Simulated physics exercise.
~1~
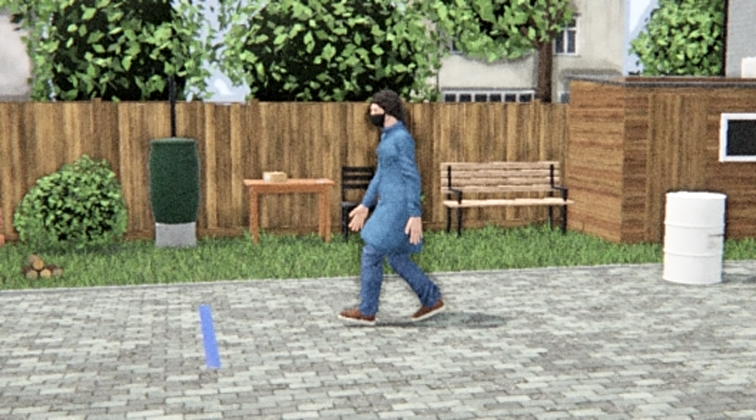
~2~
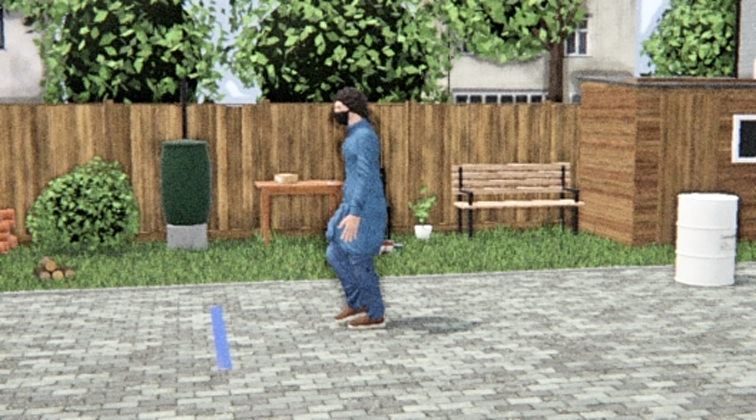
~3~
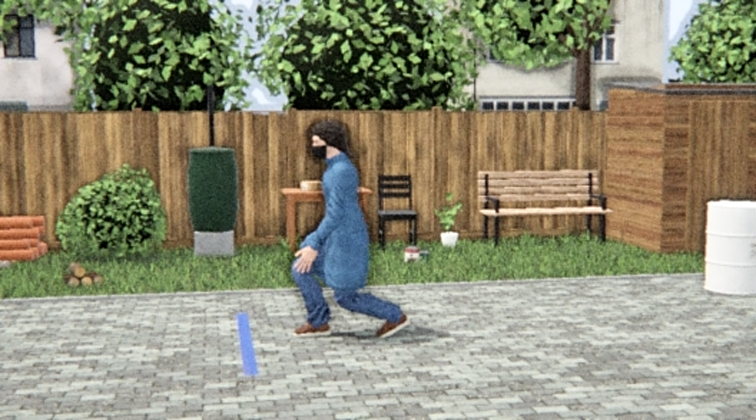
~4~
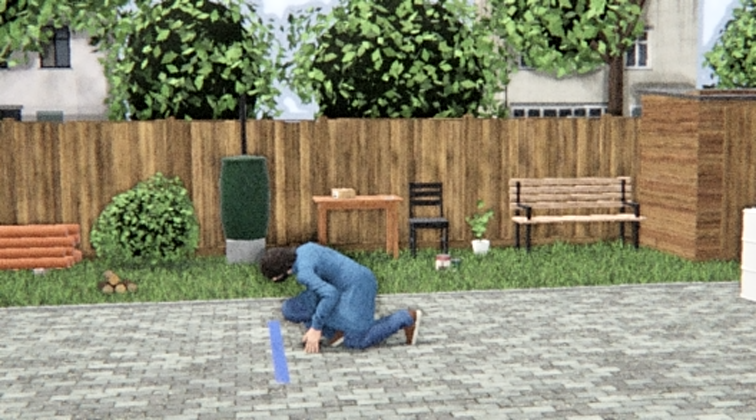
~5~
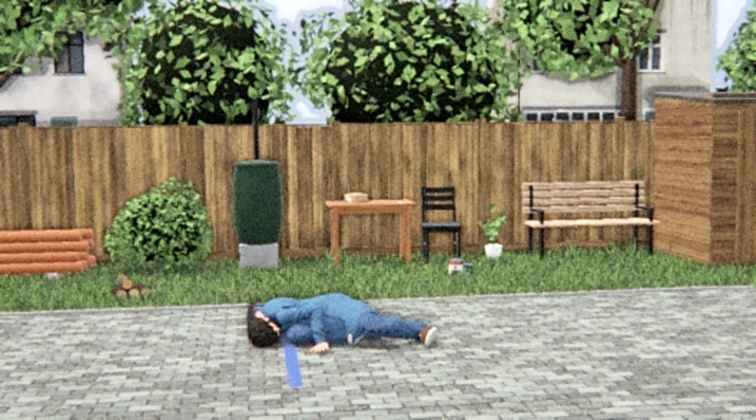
Person in blue walking left across a paved yard, sinking onto hands and knees, then lying face down with head past blue tape.
